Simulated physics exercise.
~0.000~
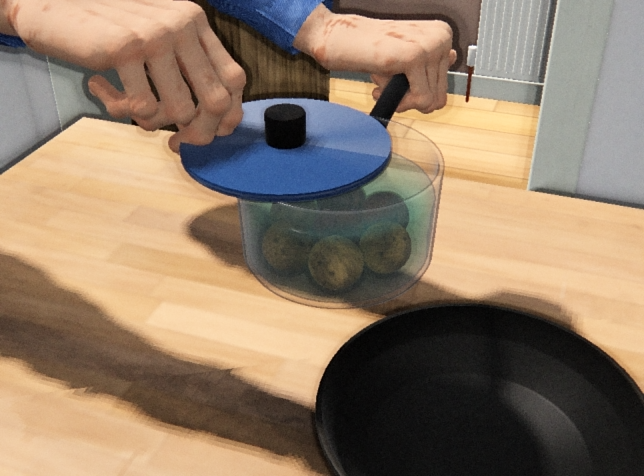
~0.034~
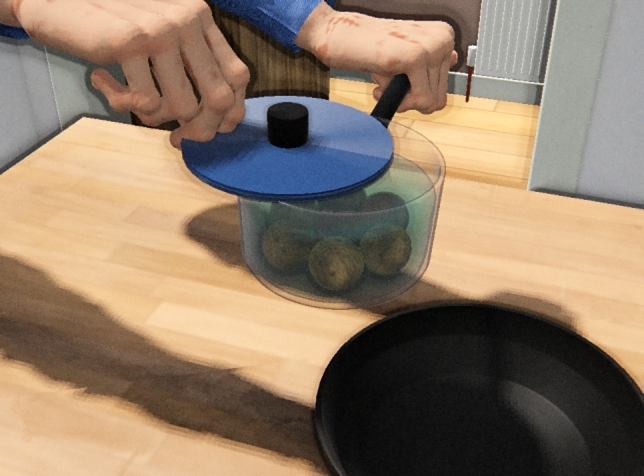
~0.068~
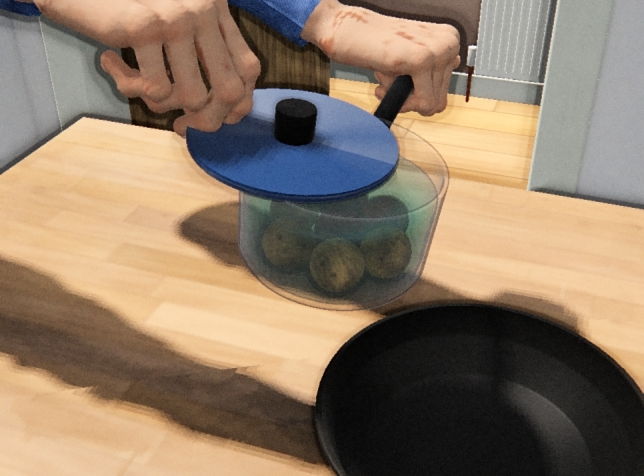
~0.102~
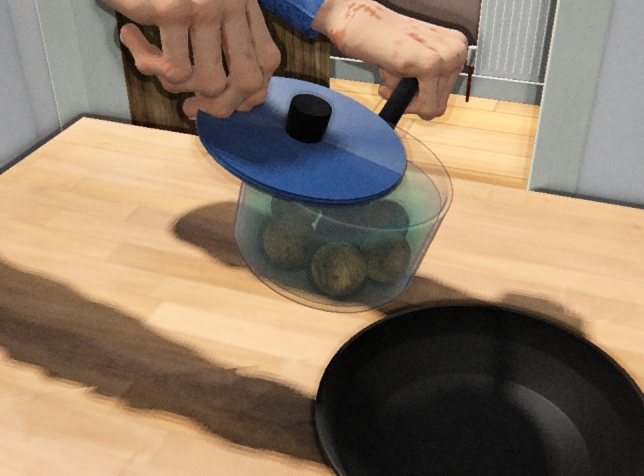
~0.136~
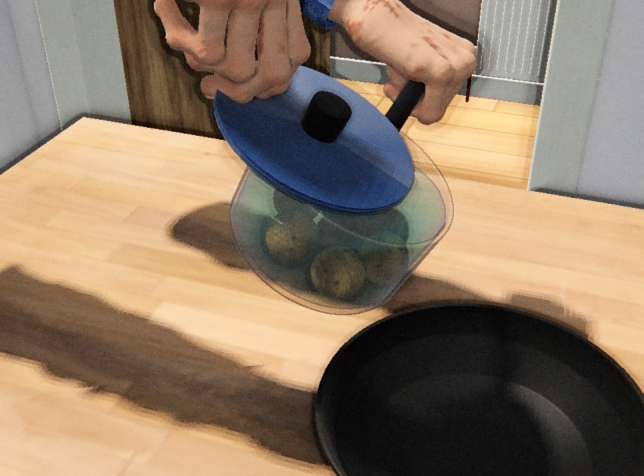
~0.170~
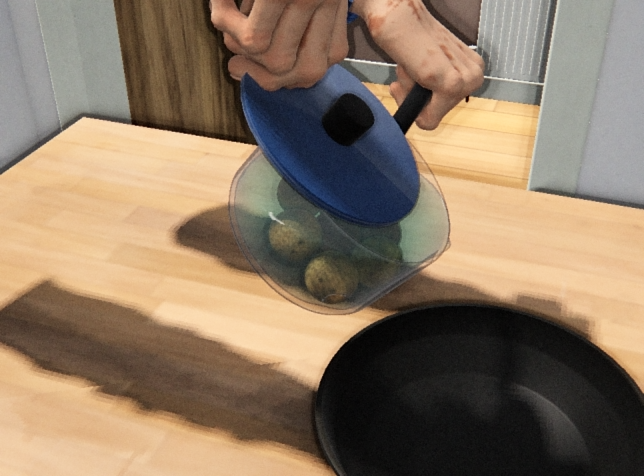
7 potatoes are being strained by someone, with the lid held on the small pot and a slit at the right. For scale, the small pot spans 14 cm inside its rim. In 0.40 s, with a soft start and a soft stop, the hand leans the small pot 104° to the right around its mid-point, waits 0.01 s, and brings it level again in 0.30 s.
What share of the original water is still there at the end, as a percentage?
About 21 per cent.
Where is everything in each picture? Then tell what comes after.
In the first frame, it leans 0°; its right rim is at (439, 177); the water meets the walls at (250, 170) and (432, 202); the lid's edge is at (385, 160), 33 mm short of the rim.
In the second frame, it leans 2°; its right rim is at (441, 181); the water meets the walls at (250, 170) and (434, 203).
In the third frame, it leans 7°; its right rim is at (444, 190); the water meets the walls at (252, 168) and (437, 206).
In the fourth frame, it leans 16°; its right rim is at (447, 206); the water meets the walls at (253, 166) and (441, 210).
In the fifth frame, it leans 27°; its right rim is at (448, 225); the water meets the walls at (252, 166) and (448, 217).
In the sixth frame, it leans 40°; its right rim is at (443, 246); the water meets the walls at (246, 159) and (427, 219); 2 per cent is over the edge; the lid's edge is at (411, 204), 33 mm short of the rim.
By 0.31 s the tilt is 90° and 59 per cent of the water is still in the small pot.
By 0.40 s the tilt is 104° and 32 per cent of the water is still in the small pot.
By 0.51 s the tilt is 79° and 23 per cent of the water is still in the small pot.
By 0.62 s the tilt is 21° and 21 per cent of the water is still in the small pot.
At rest 21 per cent of the water is still in the small pot.
